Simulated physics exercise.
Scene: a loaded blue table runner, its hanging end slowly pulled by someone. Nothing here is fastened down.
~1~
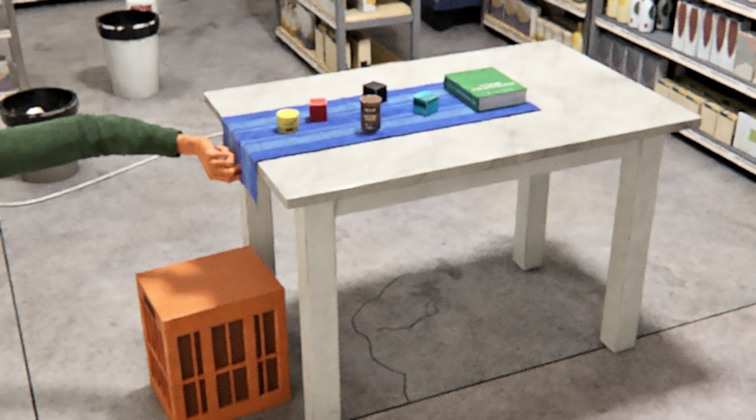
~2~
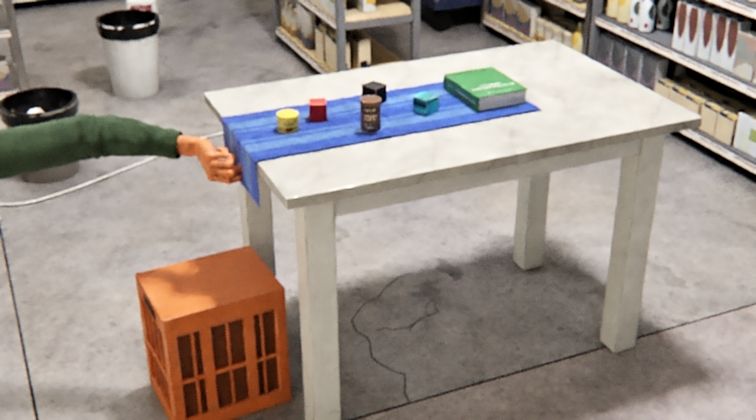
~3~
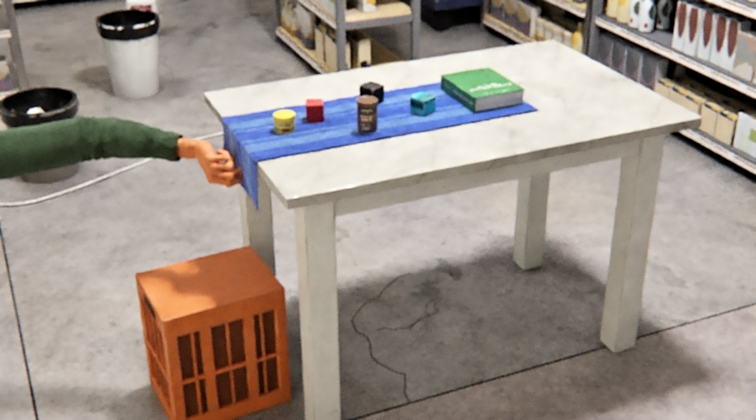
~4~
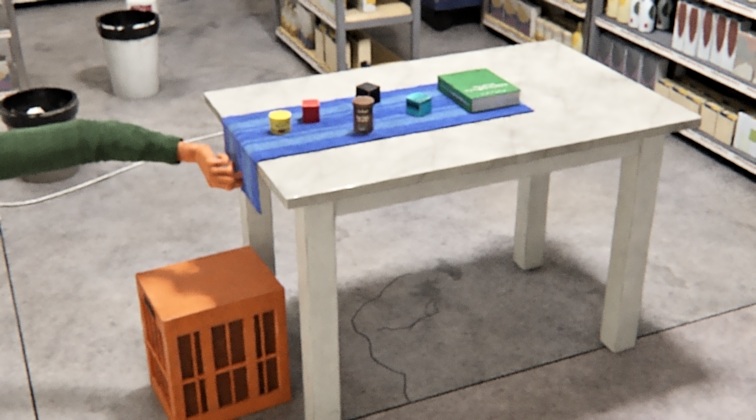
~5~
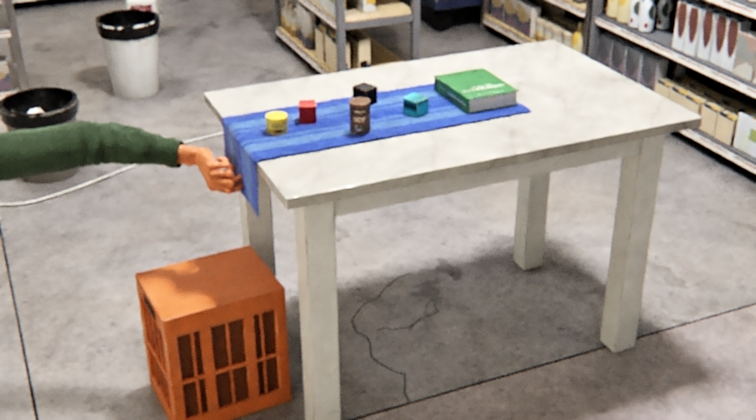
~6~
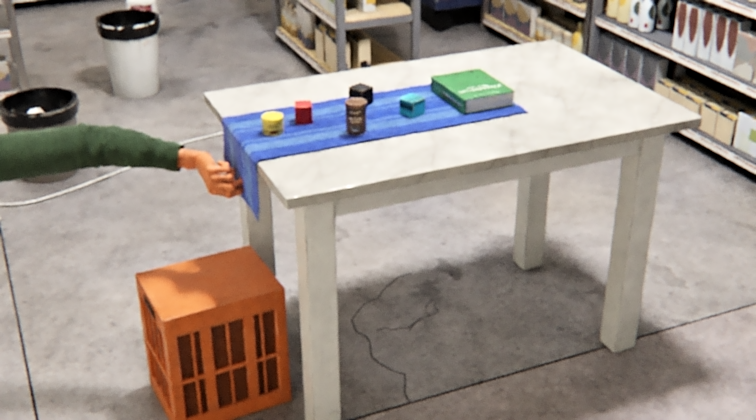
The clip opens on a hand gripping the hanging end of a blue runner on a pale table, with a yellow pot, cubes, a brown can and a green book on top. The hand slowly draws the cloth down, and the objects shift slightly left together while the orange crate below stays still.
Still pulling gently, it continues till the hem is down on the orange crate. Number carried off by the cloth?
I predict that two objects will leave the top.
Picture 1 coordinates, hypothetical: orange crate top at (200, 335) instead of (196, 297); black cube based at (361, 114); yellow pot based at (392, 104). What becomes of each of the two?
Black cube is gone, yellow pot stays.
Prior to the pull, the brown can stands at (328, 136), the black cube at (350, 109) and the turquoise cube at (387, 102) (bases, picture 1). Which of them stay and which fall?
Briefly: Brown can drops; black cube stays; turquoise cube stays.
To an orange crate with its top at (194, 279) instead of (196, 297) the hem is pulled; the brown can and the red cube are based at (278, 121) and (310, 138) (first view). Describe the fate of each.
In the end the brown can is no longer on top and the red cube is no longer on top.
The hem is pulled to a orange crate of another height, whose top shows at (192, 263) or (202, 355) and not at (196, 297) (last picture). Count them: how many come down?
First height: 1; second height: 4.
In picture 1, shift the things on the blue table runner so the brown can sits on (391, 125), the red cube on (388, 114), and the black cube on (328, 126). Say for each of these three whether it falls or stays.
Here's what happens: The brown can remains aboard, the red cube remains aboard, the black cube leaves its perch.
Soon after, hem near (244, 226); all still up.
Then, hem near (245, 257); yellow pot gone.
At rest, hem on the crate; yellow pot and red cube gone. It carries off two.
